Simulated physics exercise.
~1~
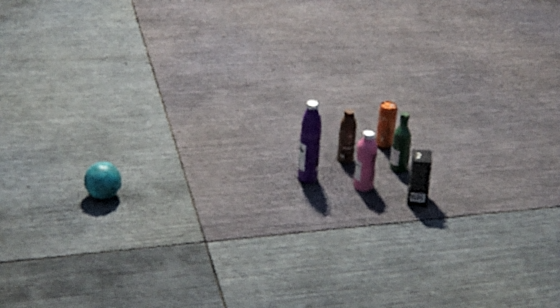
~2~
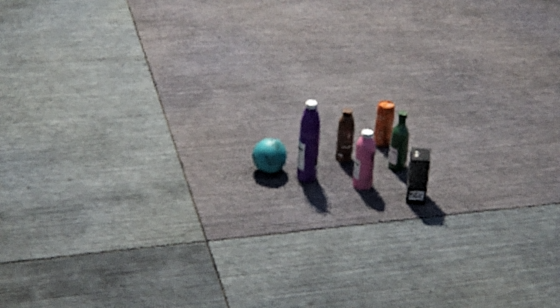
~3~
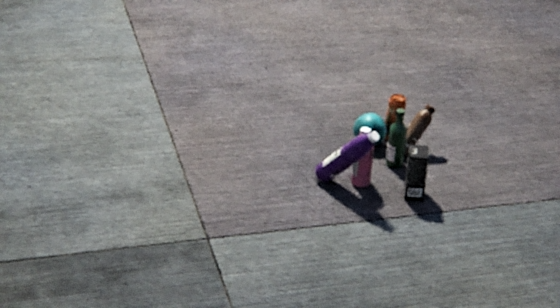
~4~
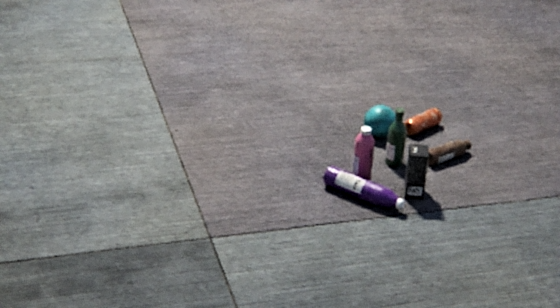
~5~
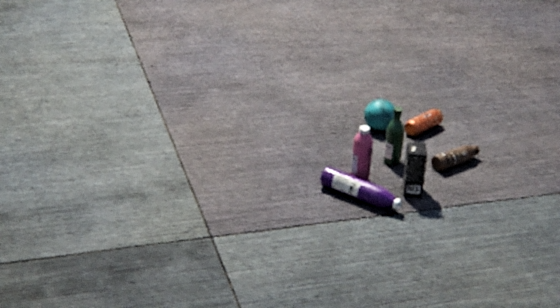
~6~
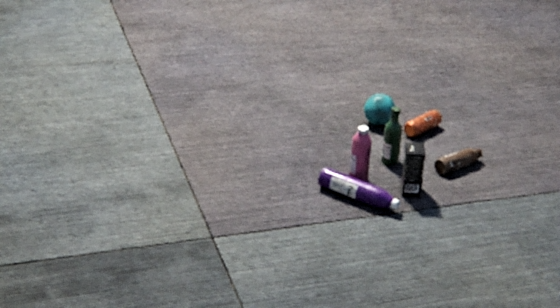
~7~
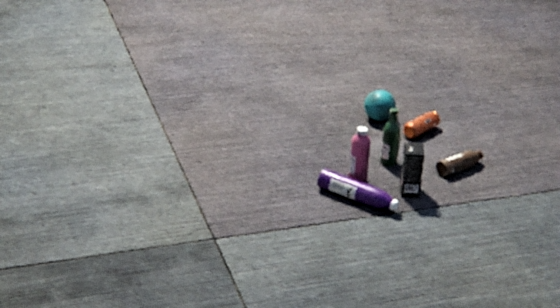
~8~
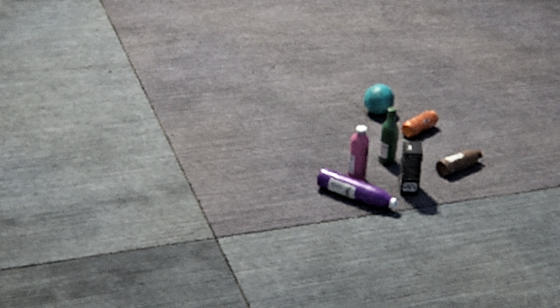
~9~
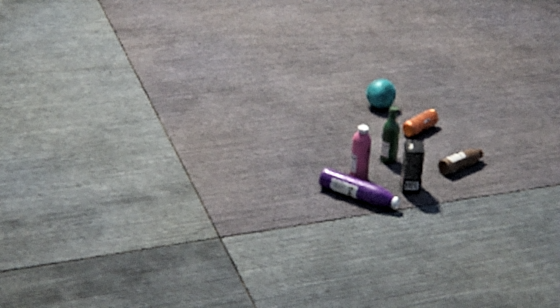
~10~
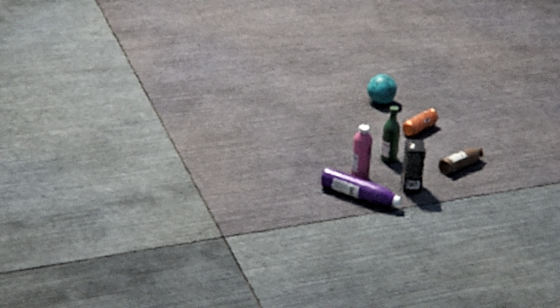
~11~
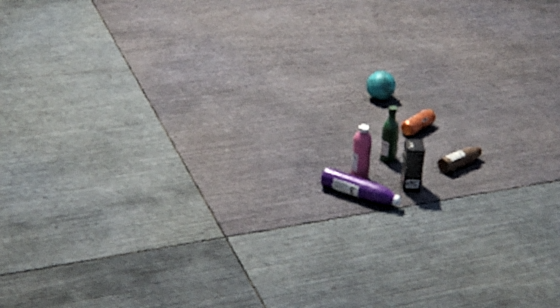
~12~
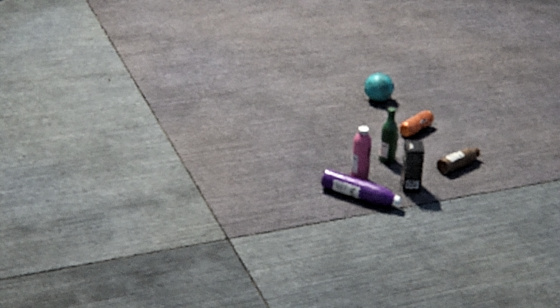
A tall purple bottle stands at the left of a loose group on a paved grey and brownish floor, seen from above at an angle, with brown, pink and green bottles, an orange can and a black carton beside it. A turquoise ball rolls in from the left and passes behind the purple bottle into the group. The purple and brown bottles tip over, then the orange can falls too. The ball drifts slowly to the back and settles there. The pink bottle, green bottle and black carton still stand among the three fallen things.
